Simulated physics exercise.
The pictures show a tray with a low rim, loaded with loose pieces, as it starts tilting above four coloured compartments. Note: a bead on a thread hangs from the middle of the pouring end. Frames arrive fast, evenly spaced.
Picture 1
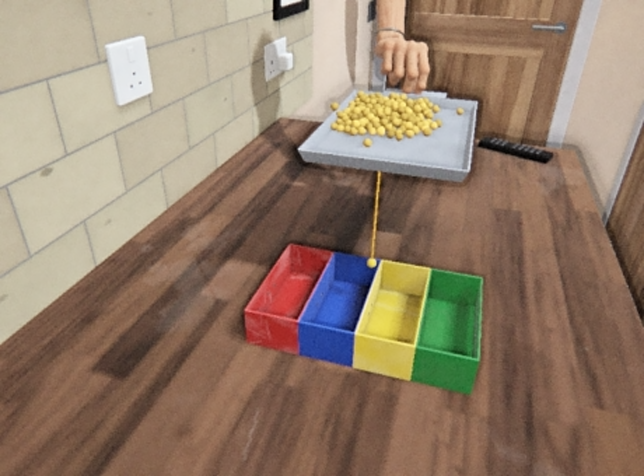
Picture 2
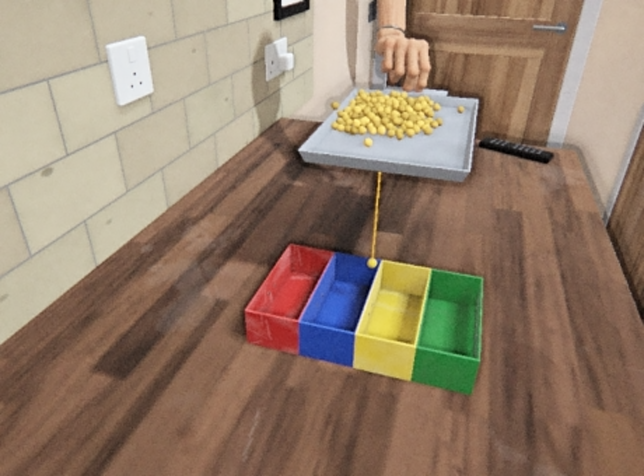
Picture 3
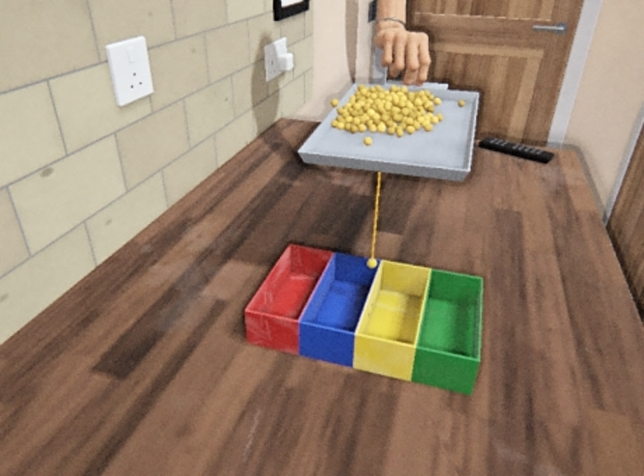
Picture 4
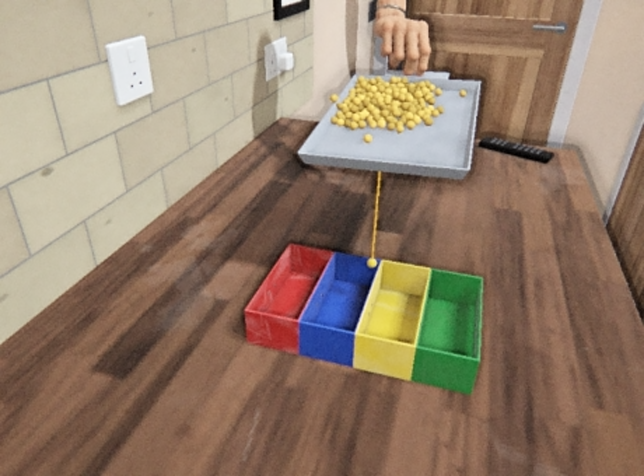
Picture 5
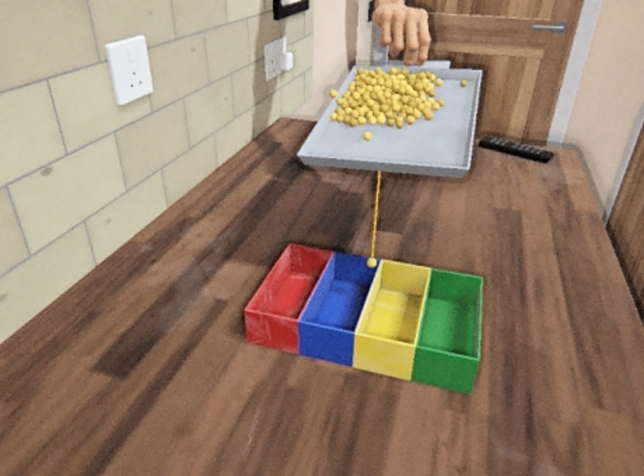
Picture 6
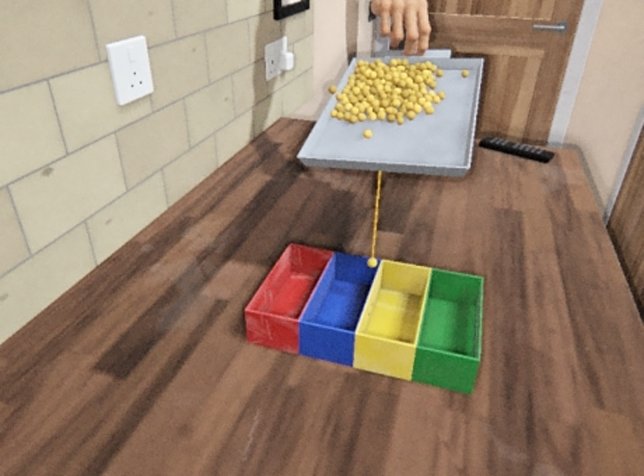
A wooden countertop beside a pale tiled wall with white sockets is seen from above one end, looking toward a brown door, and the view stays still. A hand holds the far edge of a grey tray of yellow balls, with a bead hanging on a thread above red, blue, yellow and green compartments. The hand slowly raises that far edge, tilting the tray slightly toward the viewer, while the bead hardly moves.
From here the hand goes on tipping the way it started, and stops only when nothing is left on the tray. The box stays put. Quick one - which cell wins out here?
The red one wins out.
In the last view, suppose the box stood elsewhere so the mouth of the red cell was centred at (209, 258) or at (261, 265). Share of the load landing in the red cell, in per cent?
Roughly 0 per cent, then roughly 20 per cent.
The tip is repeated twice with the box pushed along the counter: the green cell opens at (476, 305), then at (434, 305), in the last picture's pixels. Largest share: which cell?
The red one, and then the red cell.
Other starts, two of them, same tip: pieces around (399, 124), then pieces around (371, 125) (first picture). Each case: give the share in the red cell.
Roughly 50 per cent, and 50 per cent.
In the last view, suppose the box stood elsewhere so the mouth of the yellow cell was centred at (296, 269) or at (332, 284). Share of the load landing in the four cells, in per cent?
Result: 90 % and 100 %.
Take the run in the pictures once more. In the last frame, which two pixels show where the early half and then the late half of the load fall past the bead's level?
Earlier portion about (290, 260); later portion about (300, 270).
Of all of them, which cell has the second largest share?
Blue.
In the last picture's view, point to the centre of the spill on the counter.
I'd say near (212, 296), give or take.
Soon, tray tipped steeply; most on the tray; a small part in the red cell; a stray few in the blue cell; a stray few in the green cell; a small part falling or outside the box.
A while on, tray tipped right over; about a quarter on the tray; about a third in the red cell; a small part in the blue cell; a stray few in the yellow cell; a stray few in the green cell; about a quarter falling or outside the box.
Towards the end, tray tipped past a quarter turn; about two thirds in the red cell; about a quarter in the blue cell; a stray few in the yellow cell; a stray few in the green cell; a small part falling or outside the box.
Finally, tray tipped past a quarter turn; about two thirds in the red cell; about a quarter in the blue cell; a stray few in the yellow cell; a stray few in the green cell; a small part outside the box.
